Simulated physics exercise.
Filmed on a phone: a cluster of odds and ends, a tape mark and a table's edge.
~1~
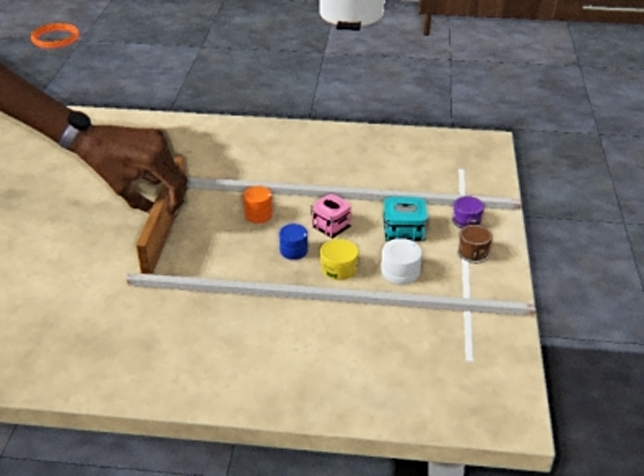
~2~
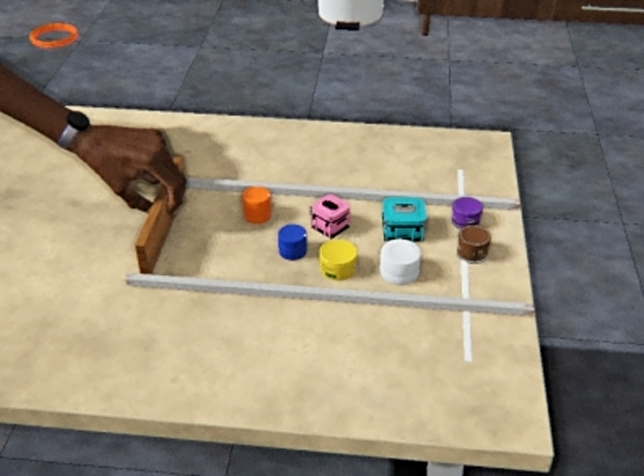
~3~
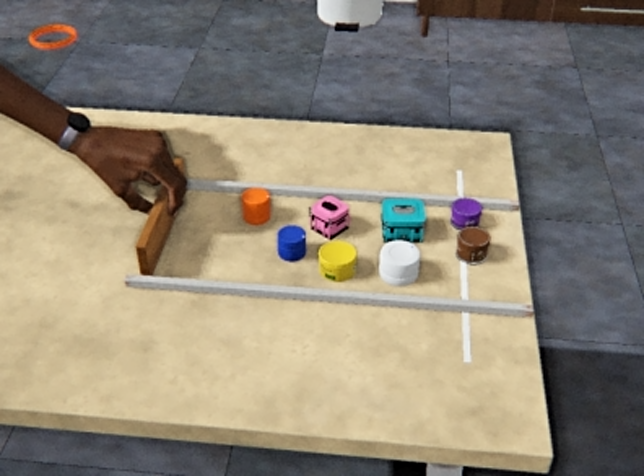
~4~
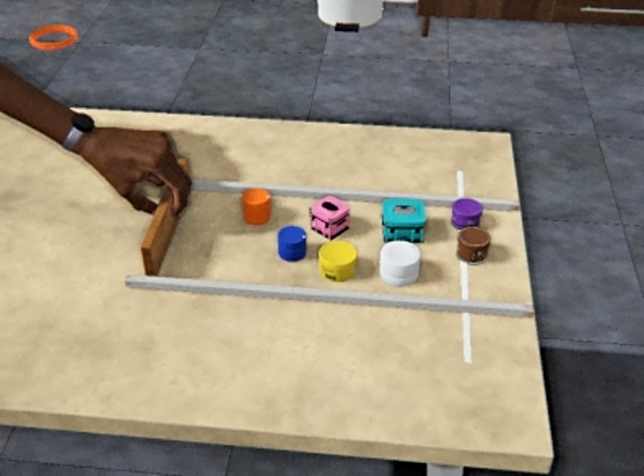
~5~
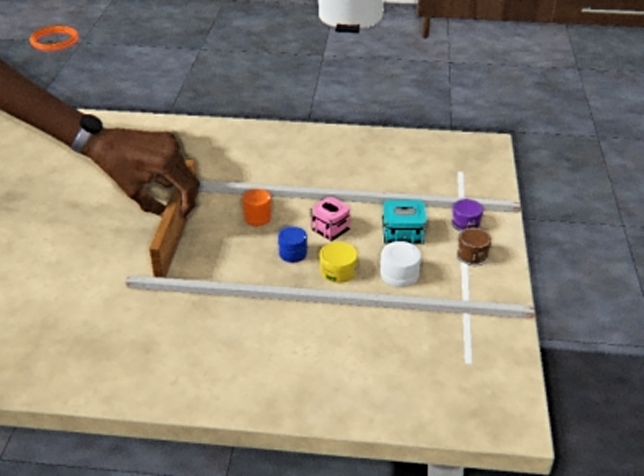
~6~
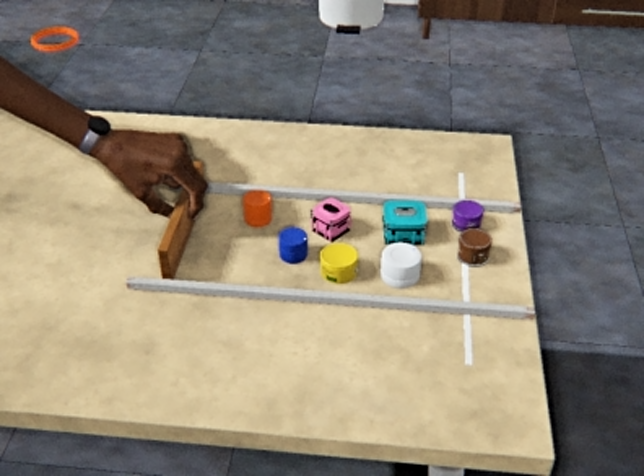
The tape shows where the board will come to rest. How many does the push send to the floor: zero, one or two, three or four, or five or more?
Here the number that fall off is one or two.
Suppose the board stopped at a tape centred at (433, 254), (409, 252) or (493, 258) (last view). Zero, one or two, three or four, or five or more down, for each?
Taking them in turn, none; none at all; three or four.
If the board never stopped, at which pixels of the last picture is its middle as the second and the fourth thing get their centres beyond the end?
Near (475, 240) and (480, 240).
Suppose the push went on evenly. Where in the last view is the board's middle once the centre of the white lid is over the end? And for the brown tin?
Near (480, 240) and (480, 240).
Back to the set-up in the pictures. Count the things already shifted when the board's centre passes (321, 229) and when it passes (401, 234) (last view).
First 4, then 7.
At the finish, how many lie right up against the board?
The number is 4.
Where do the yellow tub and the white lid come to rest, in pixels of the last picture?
The yellow tub stops around (486, 284); the white lid around (514, 268).
A little later, none off yet; brown tin at rest near (474, 248); purple pot at rest near (468, 217); turquoise case at rest near (404, 223).
Next, none off yet; brown tin at rest near (474, 248); purple pot at rest near (468, 217); turquoise case shifted a little near (428, 220).
When it is over, the number that fall off is one or two; down, purple pot.
